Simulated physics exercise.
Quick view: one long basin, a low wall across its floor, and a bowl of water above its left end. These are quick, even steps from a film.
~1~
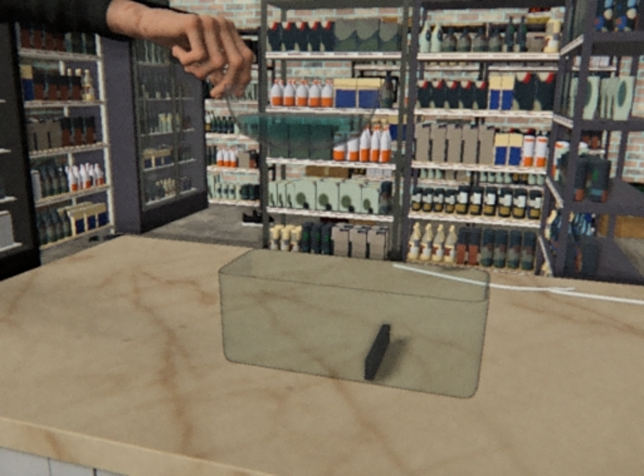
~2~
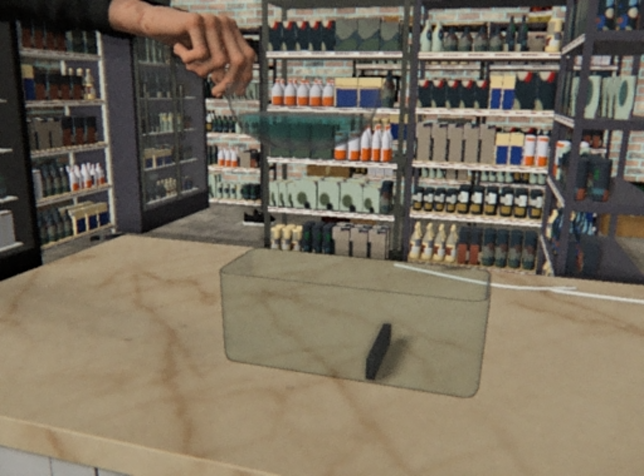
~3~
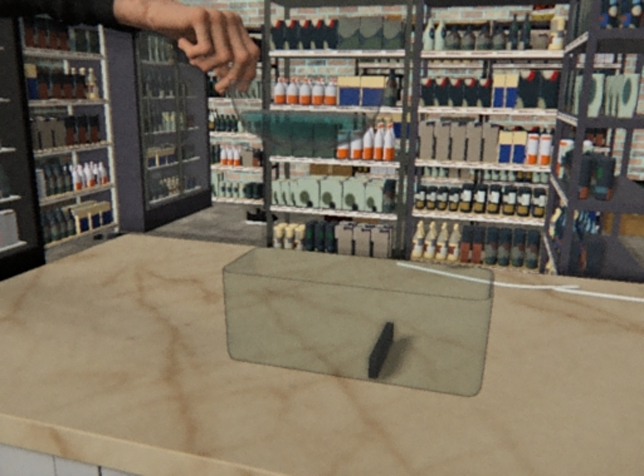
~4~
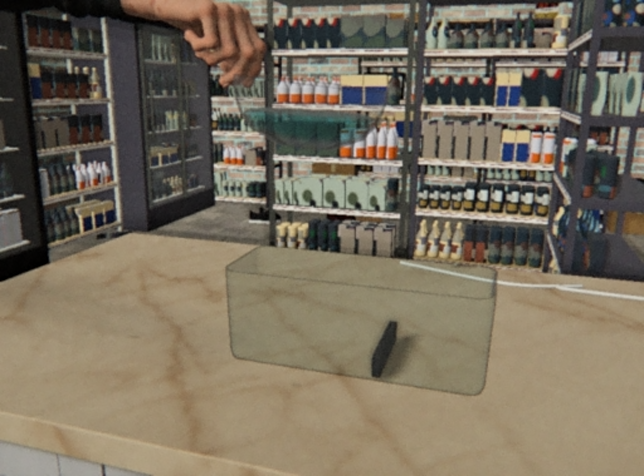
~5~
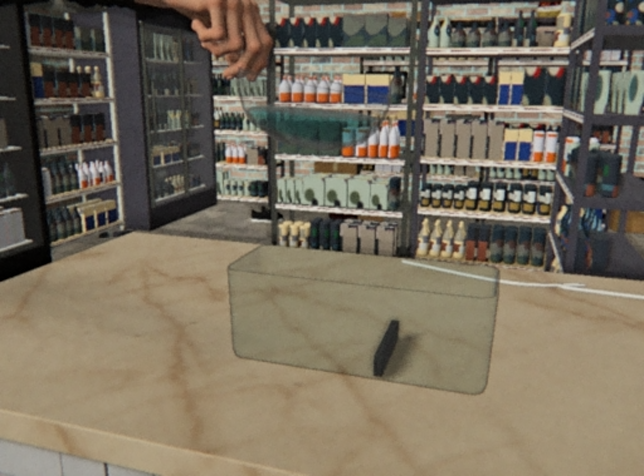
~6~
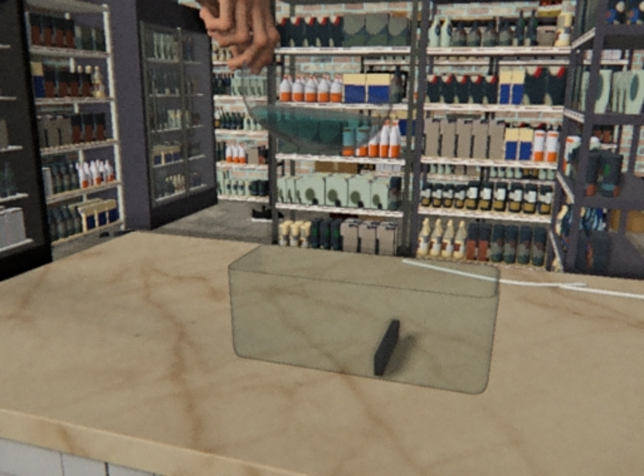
The video shows a hand holding a clear bowl of water above the left end of a long, see-through basin with a low dark wall inside, on a marble counter, gradually tilting the bowl down toward the right.
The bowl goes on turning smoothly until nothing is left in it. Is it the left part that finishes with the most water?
The biggest share sits in the rightmost section.
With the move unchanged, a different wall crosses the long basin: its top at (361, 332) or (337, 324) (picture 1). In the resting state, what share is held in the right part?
85 % then 90 %.
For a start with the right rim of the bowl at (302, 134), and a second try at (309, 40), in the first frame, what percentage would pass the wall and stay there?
Around 20 percent first, around 15 percent second.
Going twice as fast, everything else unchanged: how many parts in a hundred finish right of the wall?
Somewhere near 50 percent.
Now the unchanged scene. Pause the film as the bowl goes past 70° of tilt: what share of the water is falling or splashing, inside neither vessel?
Estimated: 50 per cent or thereabouts.
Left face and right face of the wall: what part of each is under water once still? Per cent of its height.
Close to 30 for the left and 90 for the right.
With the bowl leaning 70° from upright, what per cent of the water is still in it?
Near 40 per cent.
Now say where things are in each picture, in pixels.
It leans 0°; its right rim is at (377, 89); the water meets the walls at (243, 115) and (369, 119); the long basin's rim runs from (236, 261) to (489, 287); the wall's top is at (379, 342), in the first picture.
It leans 1°; its right rim is at (379, 89); the water meets the walls at (244, 114) and (370, 118), in the second picture.
It leans 3°; its right rim is at (382, 91); the water meets the walls at (247, 112) and (373, 118), in the third picture.
It leans 6°; its right rim is at (386, 94); the water meets the walls at (250, 109) and (376, 119), in the fourth picture.
It leans 11°; its right rim is at (389, 100); the water meets the walls at (254, 107) and (379, 119), in the fifth picture.
It leans 16°; its right rim is at (390, 108); the water meets the walls at (257, 106) and (383, 120), in the sixth picture.
A moment on, the tilt is 70° and 42 per cent is still to pour, 0 is left of the wall and 7 right of it.
Next, the tilt is 95° and 5 per cent is still to pour, 16 is left of the wall and 63 right of it.
Then the tilt is 96° and 0 per cent is still to pour, 33 is left of the wall and 66 right of it.
Later the tilt is 96° and 0 per cent is still to pour, 37 is left of the wall and 62 right of it.
In the end 37 per cent lies left of the wall, 62 right of it and 1 outside.
